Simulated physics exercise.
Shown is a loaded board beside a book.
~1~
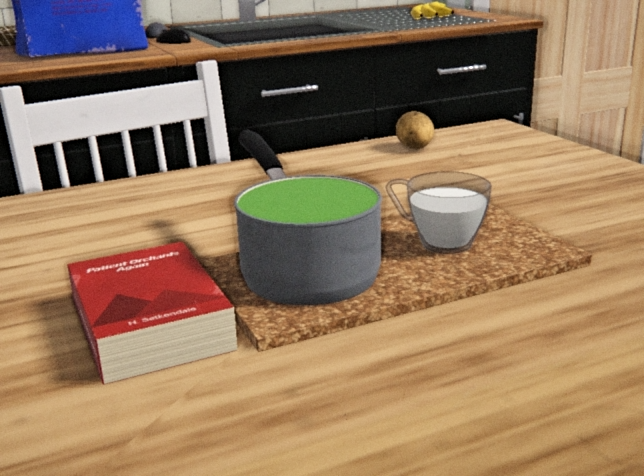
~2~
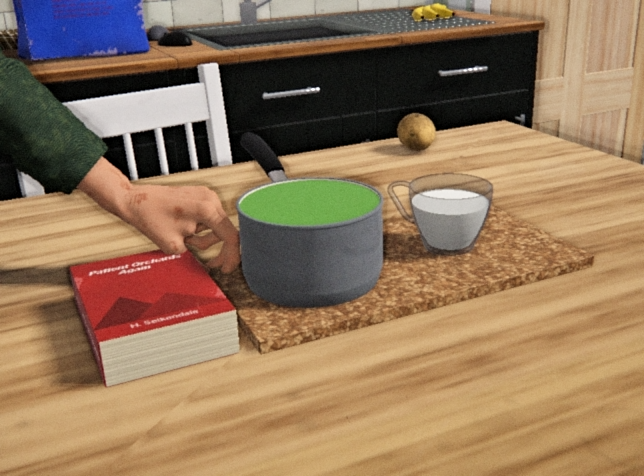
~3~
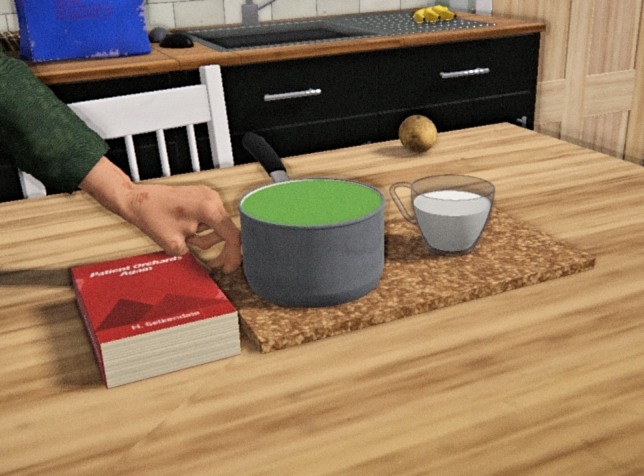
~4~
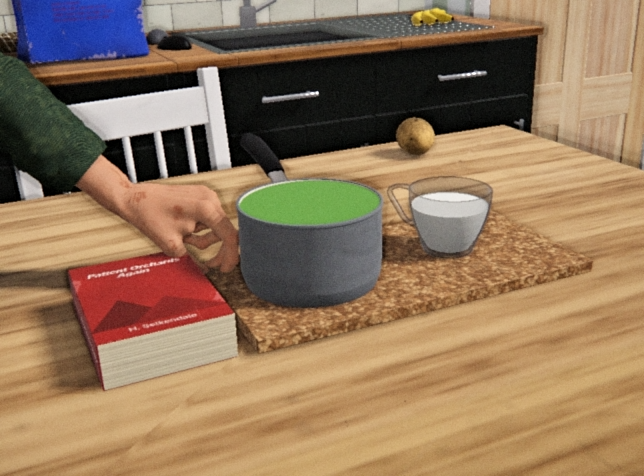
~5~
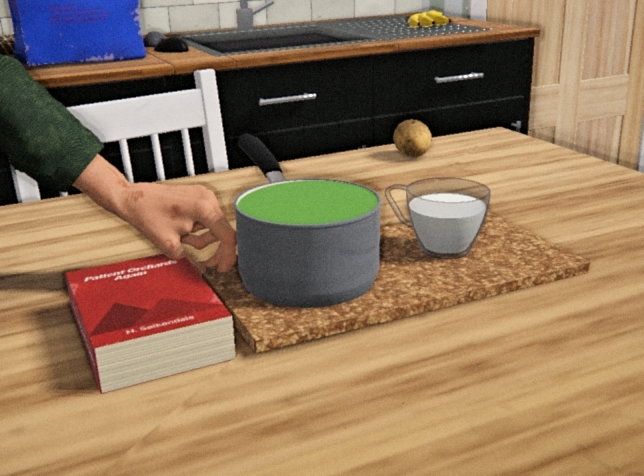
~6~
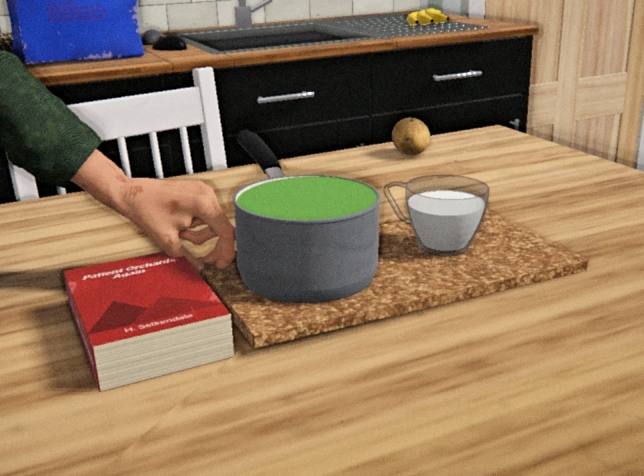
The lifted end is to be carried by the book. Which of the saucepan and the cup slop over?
On the left the saucepan loses some, on the right the cup holds.
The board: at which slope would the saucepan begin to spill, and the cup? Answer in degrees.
The first at 4 degrees, the second at 25 degrees.
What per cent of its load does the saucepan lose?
I'd say 8 percent.
A moment on, the board slopes by about 4°; saucepan, a puddle lies under it; cup, all is still inside.
Further on, the board slopes by about 9°; saucepan, a puddle lies under it; cup, all is still inside.
When it is over, the board slopes by about 7°, resting on the book; saucepan, a puddle lies under it; cup, all is still inside.
